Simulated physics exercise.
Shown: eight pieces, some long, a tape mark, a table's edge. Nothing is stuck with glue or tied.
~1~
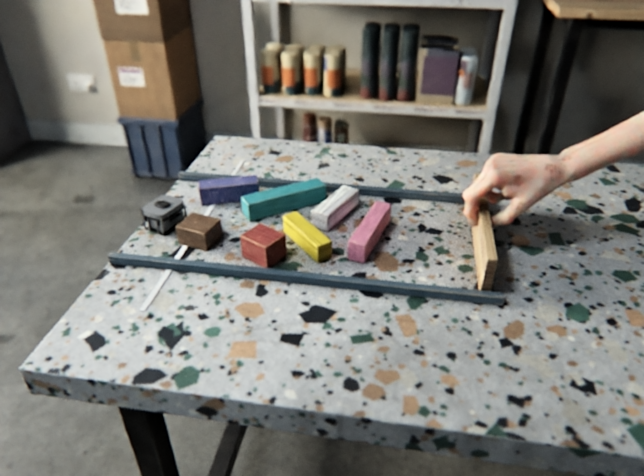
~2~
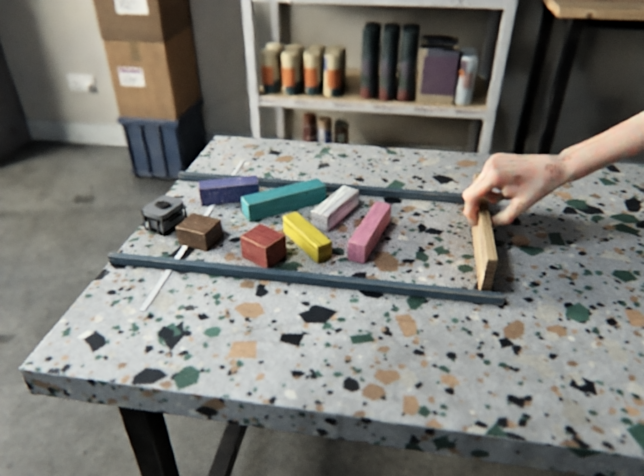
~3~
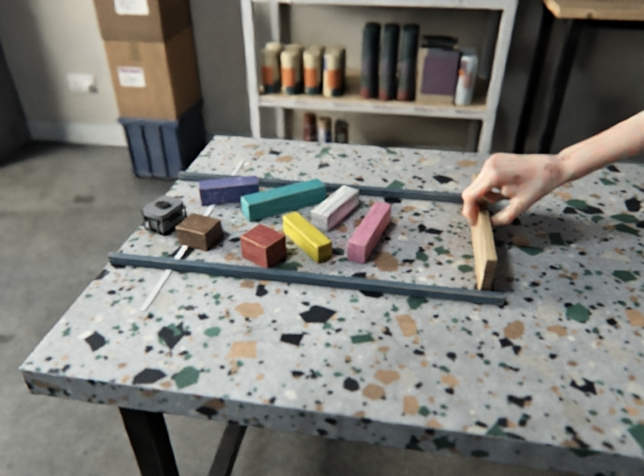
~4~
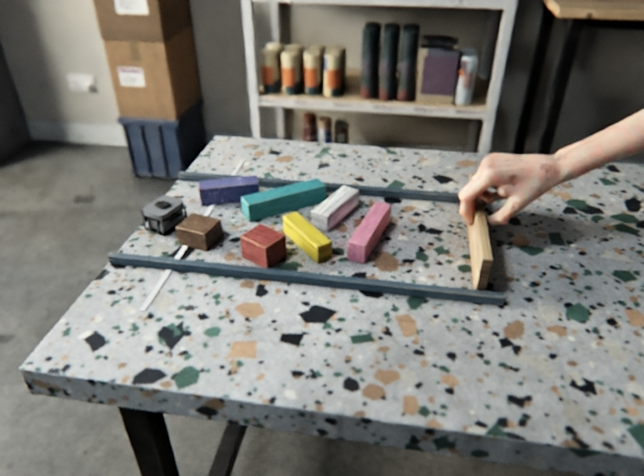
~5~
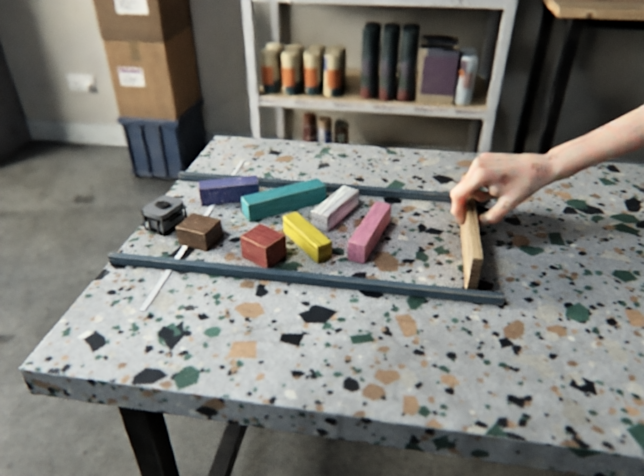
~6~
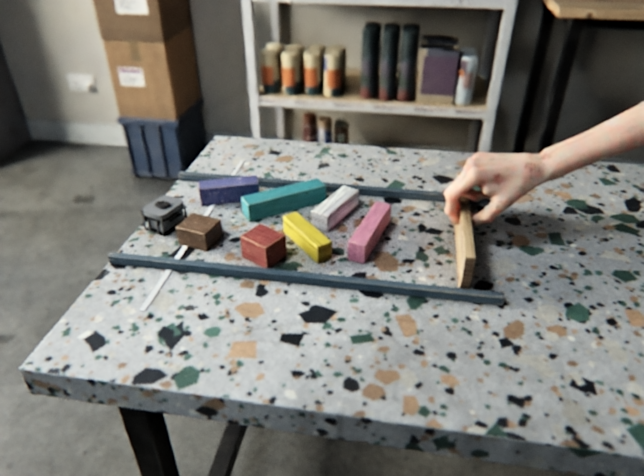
A hand sliding an upright wooden board slightly left between two rails on a speckled table, the colourful blocks ahead staying still.
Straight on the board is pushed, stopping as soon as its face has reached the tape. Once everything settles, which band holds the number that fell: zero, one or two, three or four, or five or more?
Pieces that go over the edge: One, or two at most.
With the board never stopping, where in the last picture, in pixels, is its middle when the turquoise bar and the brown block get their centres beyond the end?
Its middle is about (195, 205) and about (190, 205).
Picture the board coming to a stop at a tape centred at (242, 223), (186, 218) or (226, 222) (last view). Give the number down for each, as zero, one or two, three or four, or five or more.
Per place, in order: Zero; more than four; one to two.
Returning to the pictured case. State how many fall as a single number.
The count is 2.
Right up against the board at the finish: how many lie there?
2 in contact.
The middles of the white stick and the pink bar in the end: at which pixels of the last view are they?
For the white stick it's (192, 194), and for the pink bar it's (191, 216).
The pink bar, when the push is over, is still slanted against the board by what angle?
It measures close to 0 degrees.
Early on, none off yet; grey case at rest near (165, 215); brown block at rest near (200, 232); blue bar at rest near (229, 190).
Finally, the number that fall off is one or two; lost, blue bar and grey case.
